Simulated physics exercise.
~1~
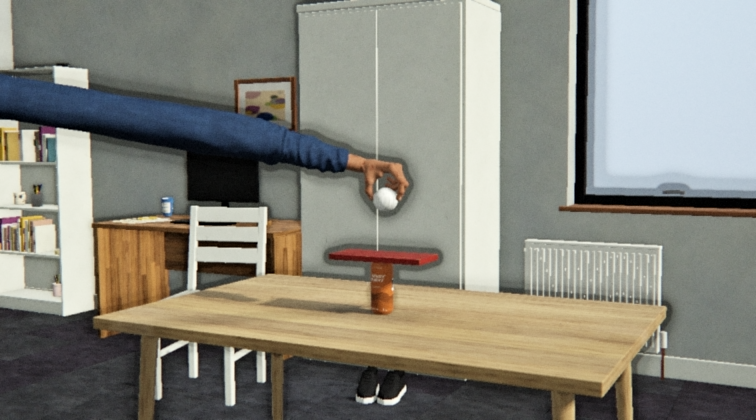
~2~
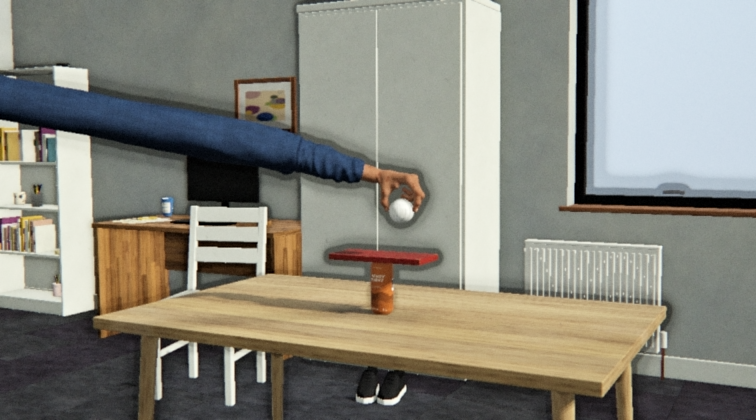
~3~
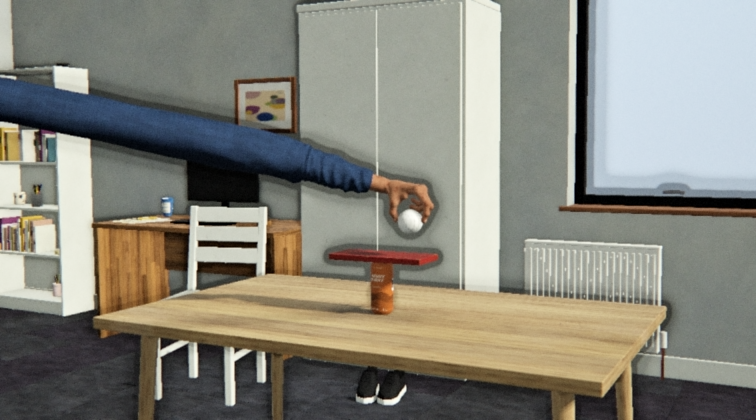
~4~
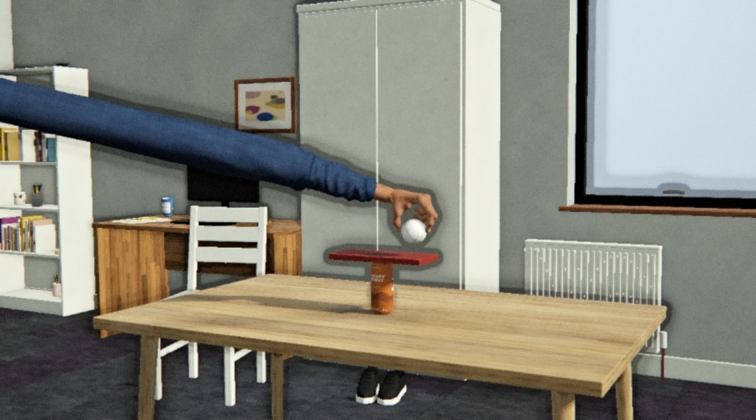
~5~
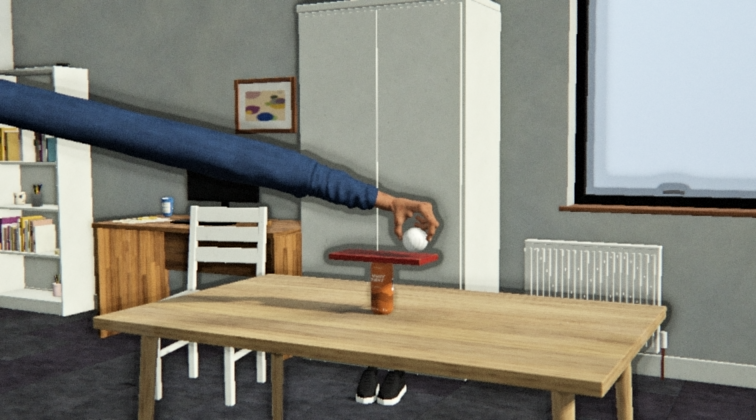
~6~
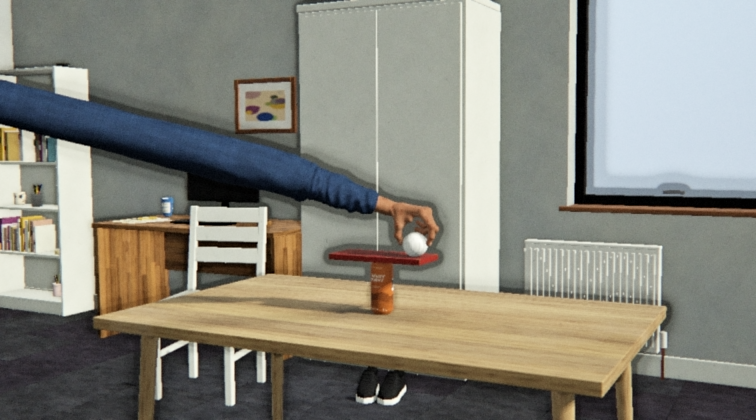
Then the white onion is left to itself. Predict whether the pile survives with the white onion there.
I reckon the stack can't bear the weight there.
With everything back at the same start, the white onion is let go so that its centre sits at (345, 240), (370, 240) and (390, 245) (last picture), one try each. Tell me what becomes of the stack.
The stack tumbles down the first time, remains standing the second time, and remains standing the third time.
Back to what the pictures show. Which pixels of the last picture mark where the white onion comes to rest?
The object winds up at approximately (436, 309).
Then, 0.40 s after the last picture, white onion now fallen; red board tipped 26° from how it was.
Then, 0.60 s after the last picture, red board tipped 63° from how it was.
Then, 1.10 s after the last picture, red board now fallen.
At rest, fallen, white onion and red board; orange can in place. Seen from the same camera at the end, white onion near (436, 309). The stack comes apart.
